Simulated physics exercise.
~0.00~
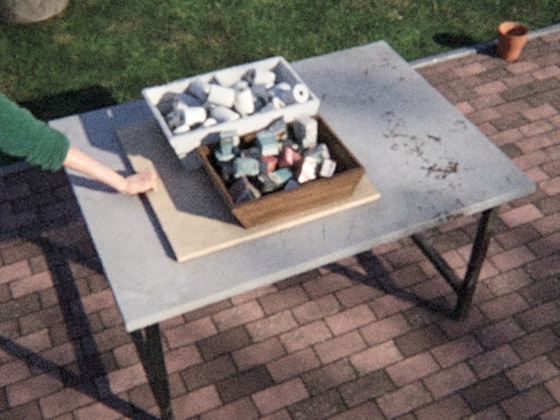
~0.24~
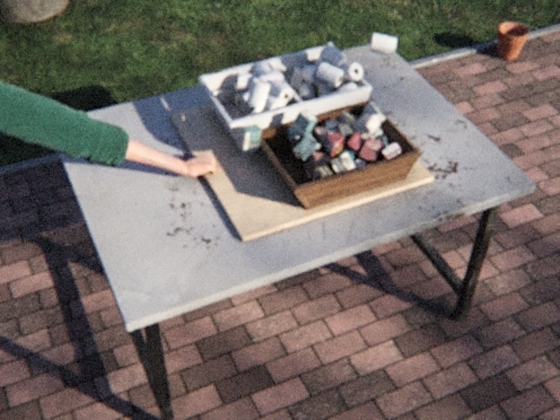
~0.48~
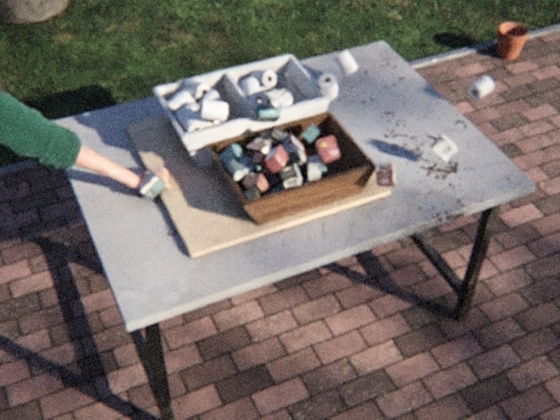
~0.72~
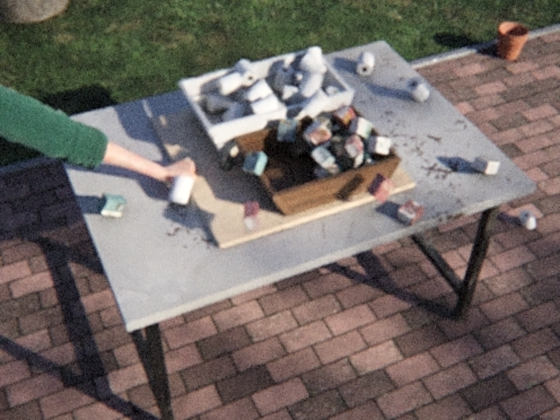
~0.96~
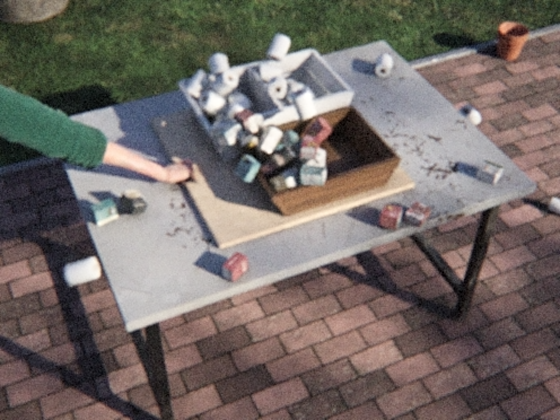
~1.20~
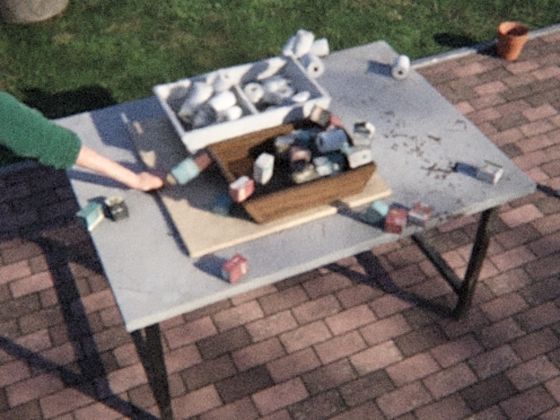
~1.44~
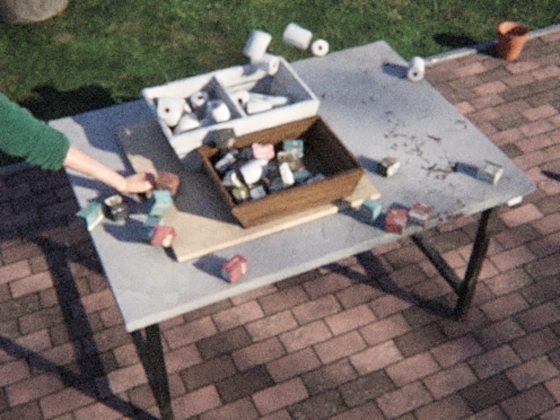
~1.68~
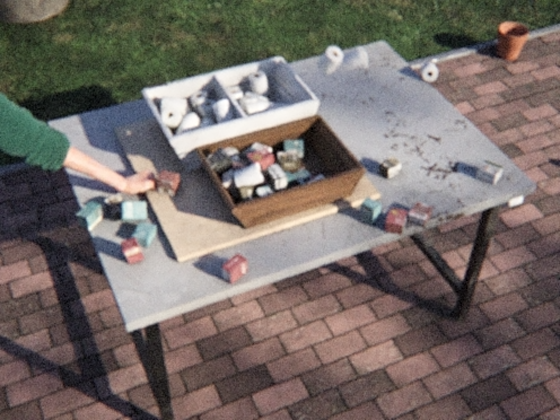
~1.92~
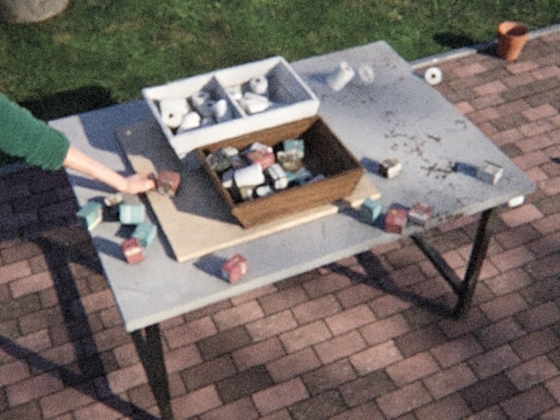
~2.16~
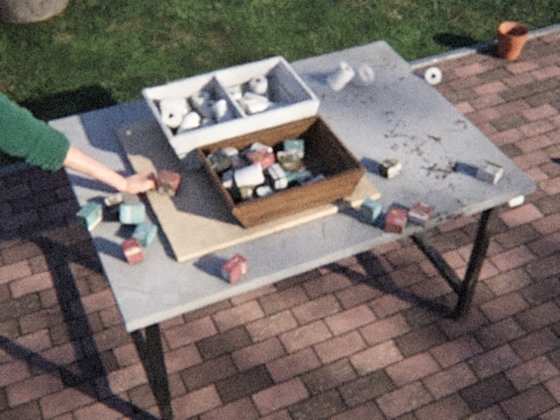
A hand jerks a board bearing a white tote of paper rolls and a wooden tote of small cartons right and left across a table, spilling rolls and cartons over the walls, until the board rests back at its start with both totes still partly filled and pieces scattered around.
